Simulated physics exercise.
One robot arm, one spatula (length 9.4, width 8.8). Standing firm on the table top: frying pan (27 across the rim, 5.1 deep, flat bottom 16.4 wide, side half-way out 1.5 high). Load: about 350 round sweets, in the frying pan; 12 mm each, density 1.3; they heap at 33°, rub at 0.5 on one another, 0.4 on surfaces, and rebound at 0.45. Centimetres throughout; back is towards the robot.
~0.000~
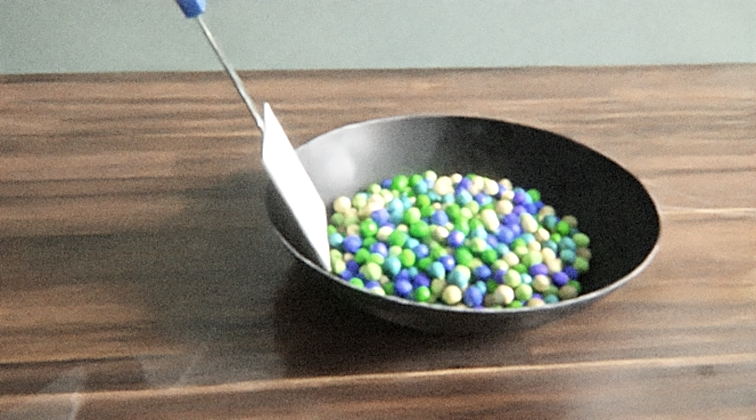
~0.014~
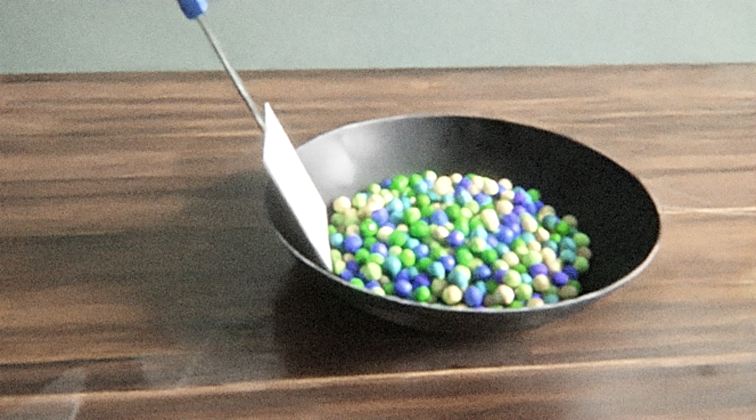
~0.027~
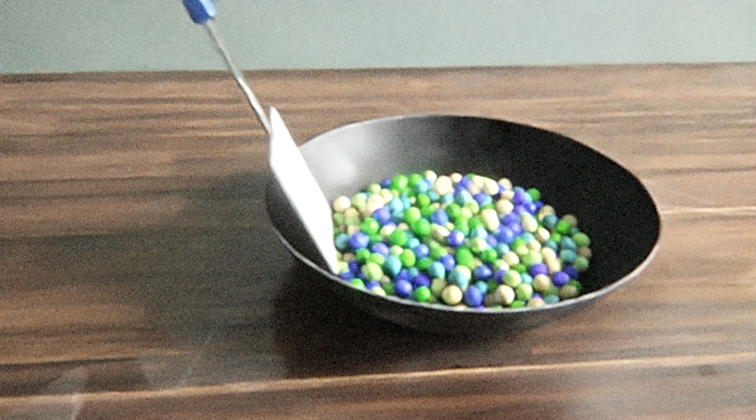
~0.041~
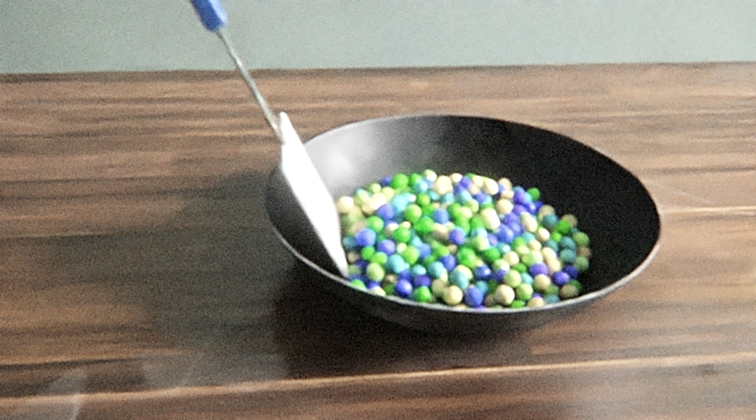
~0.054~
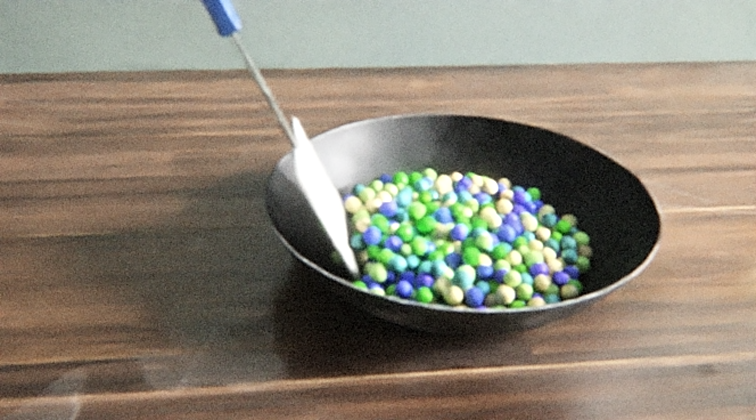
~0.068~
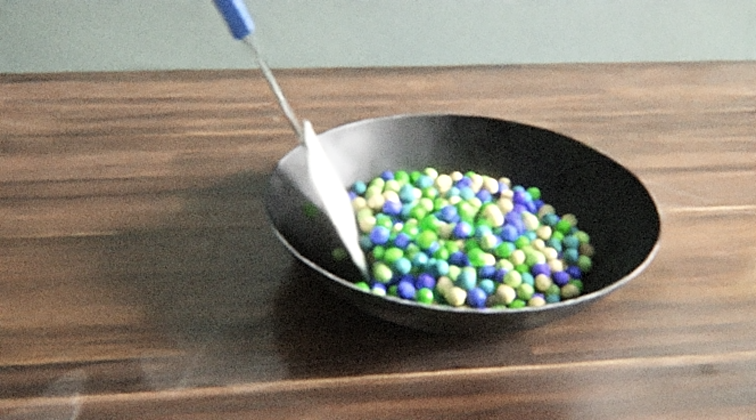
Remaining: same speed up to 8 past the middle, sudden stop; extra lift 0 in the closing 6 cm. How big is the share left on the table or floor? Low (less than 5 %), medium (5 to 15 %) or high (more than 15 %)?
On the table or floor the share is medium, 5 to 15 %.
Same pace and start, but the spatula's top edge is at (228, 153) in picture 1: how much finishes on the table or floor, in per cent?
Some 5 per cent.
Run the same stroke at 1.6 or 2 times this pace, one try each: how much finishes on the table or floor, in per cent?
Some 15 and 20 per cent.
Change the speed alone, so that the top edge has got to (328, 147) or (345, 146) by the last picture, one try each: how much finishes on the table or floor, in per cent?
Some 20 and 20 per cent.
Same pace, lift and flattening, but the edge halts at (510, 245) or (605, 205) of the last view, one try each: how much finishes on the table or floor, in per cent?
About 0 and 40 per cent.
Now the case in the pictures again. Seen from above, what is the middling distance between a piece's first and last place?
About 5 cm.
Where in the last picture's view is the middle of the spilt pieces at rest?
At about (663, 239).
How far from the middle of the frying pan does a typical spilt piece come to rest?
About 18 cm.
By 0.16 s, sloping 65°, highest piece 8 above the table; 353 in the frying pan, 1 on the blade or in flight.
By 0.25 s, sloping 65°, highest piece 5 above the table; 353 in the frying pan, 1 on the blade or in flight.
By 0.50 s, sloping 65°, highest piece 6 above the table; 325 in the frying pan, 24 on the table or floor, 5 on the blade or in flight.
By 1.55 s, sloping 65°, highest piece 6 above the table; 325 in the frying pan, 29 on the table or floor.
Final count, 325 in the frying pan, 29 on the table or floor. That is 8 % on the table or floor.
